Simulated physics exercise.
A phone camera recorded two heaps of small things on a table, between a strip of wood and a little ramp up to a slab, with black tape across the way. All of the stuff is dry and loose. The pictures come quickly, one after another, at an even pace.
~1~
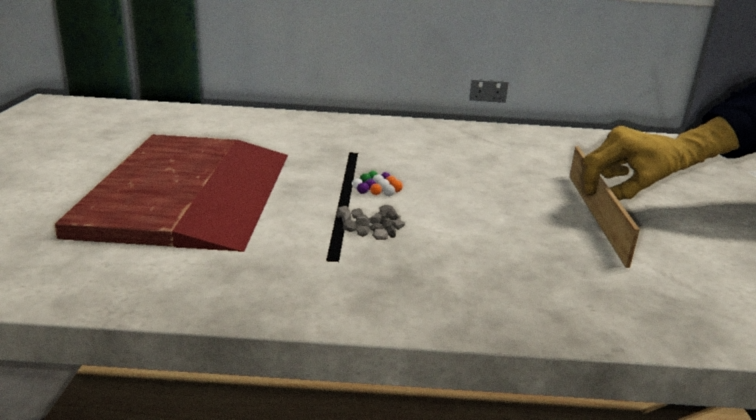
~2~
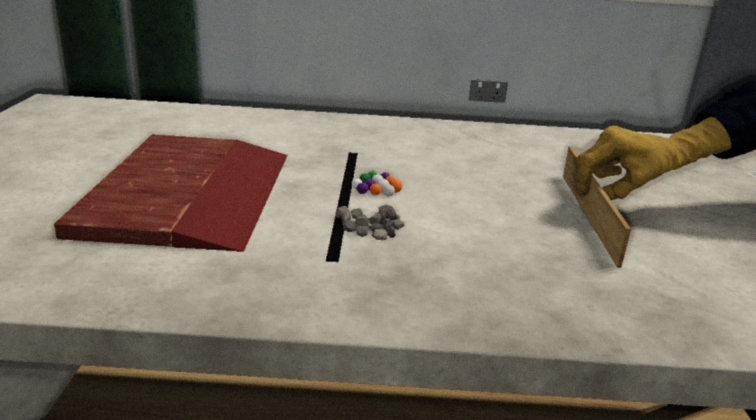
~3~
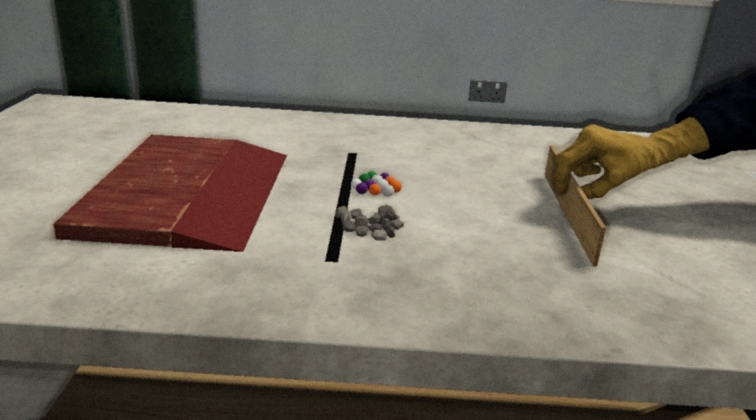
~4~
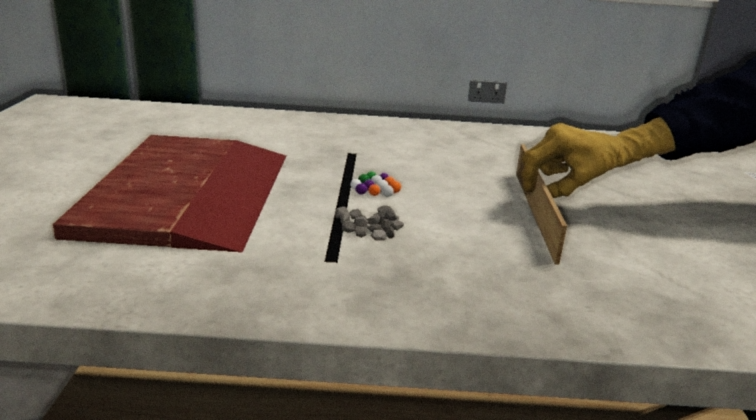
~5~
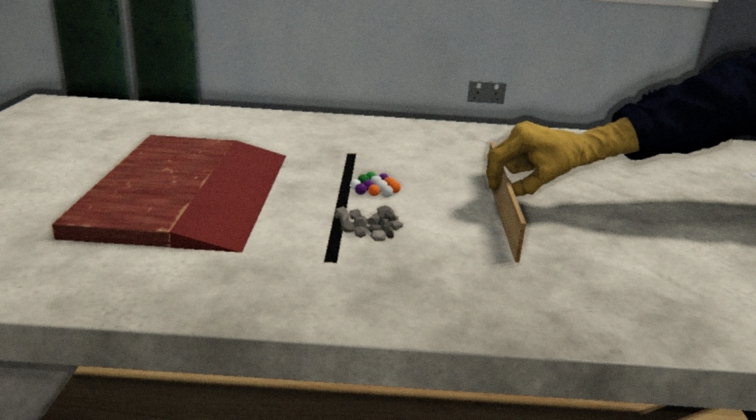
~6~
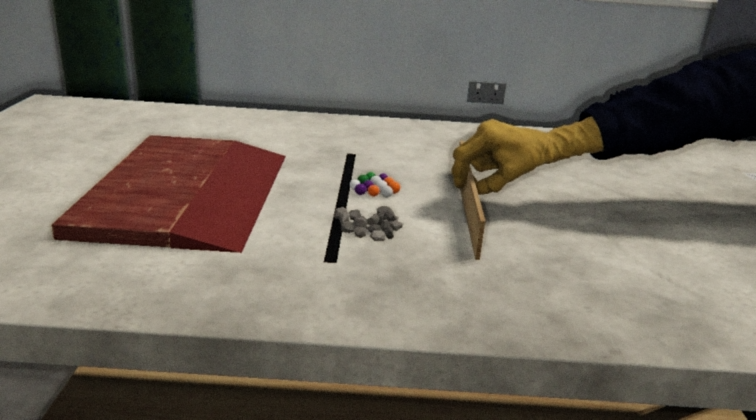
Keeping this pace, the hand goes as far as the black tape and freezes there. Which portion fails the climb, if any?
The front portion fails; the back portion succeeds.
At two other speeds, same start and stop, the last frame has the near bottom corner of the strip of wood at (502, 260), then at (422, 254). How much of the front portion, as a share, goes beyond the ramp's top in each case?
That works out to 0 percent the first time and 10 percent the second time.
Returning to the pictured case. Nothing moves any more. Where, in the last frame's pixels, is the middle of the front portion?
Looks like it settles around (273, 220).
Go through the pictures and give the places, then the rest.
Strip of wood at (628, 240), at rest; black tape at (353, 157); top of the ramp at (177, 224); front portion at (375, 219), a few bits of gravel; back portion at (371, 185), a few glass marbles, in the first picture.
Strip of wood at (619, 240); back portion at (370, 185), in the second picture.
Strip of wood at (595, 238); front portion at (374, 219), in the third picture.
Strip of wood at (557, 237); back portion at (369, 185), in the fourth picture.
Strip of wood at (518, 234); front portion at (373, 220), in the fifth picture.
Strip of wood at (479, 232); black tape at (351, 158); top of the ramp at (175, 224); front portion at (373, 220); back portion at (368, 186), in the sixth picture.
Then, 0.13 s past the last view, strip of wood still moving, near (394, 170); front portion all short of the ramp; back portion all short of the ramp.
Then, 0.28 s past the last view, strip of wood stopped at the black tape; front portion all short of the ramp; back portion about a quarter on the ramp, most short of the ramp.
Then, 0.56 s past the last view, strip of wood stopped at the black tape; front portion about a quarter on the ramp, most short of the ramp; back portion nearly all past the top, a small part on the ramp.
Finally, strip of wood stopped at the black tape; front portion none past the top, about a quarter on the ramp, most short of the ramp; back portion all past the top.
